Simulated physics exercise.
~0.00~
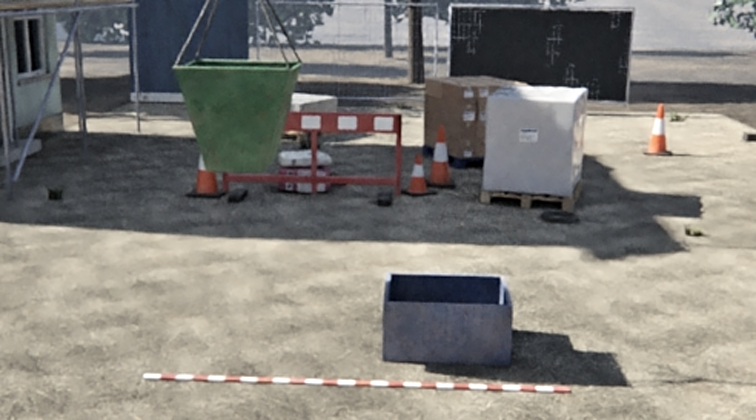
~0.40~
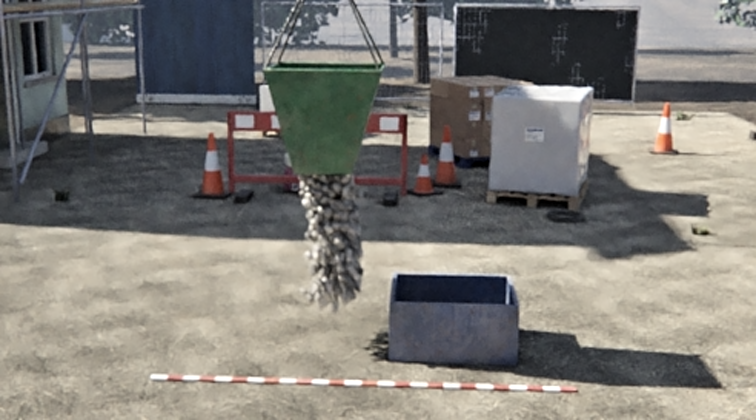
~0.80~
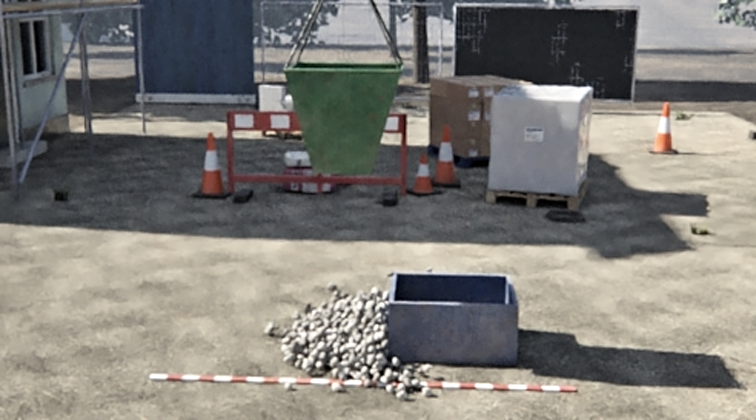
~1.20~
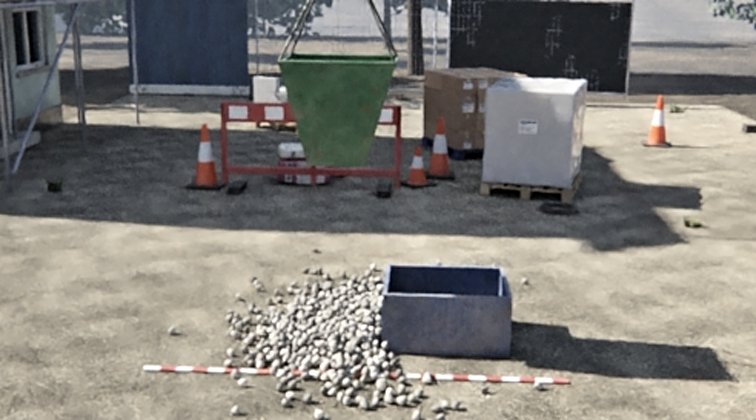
Green crane skip moving right and dropping smooth stones short of a blue bin, the load spreading in a heap beside it.
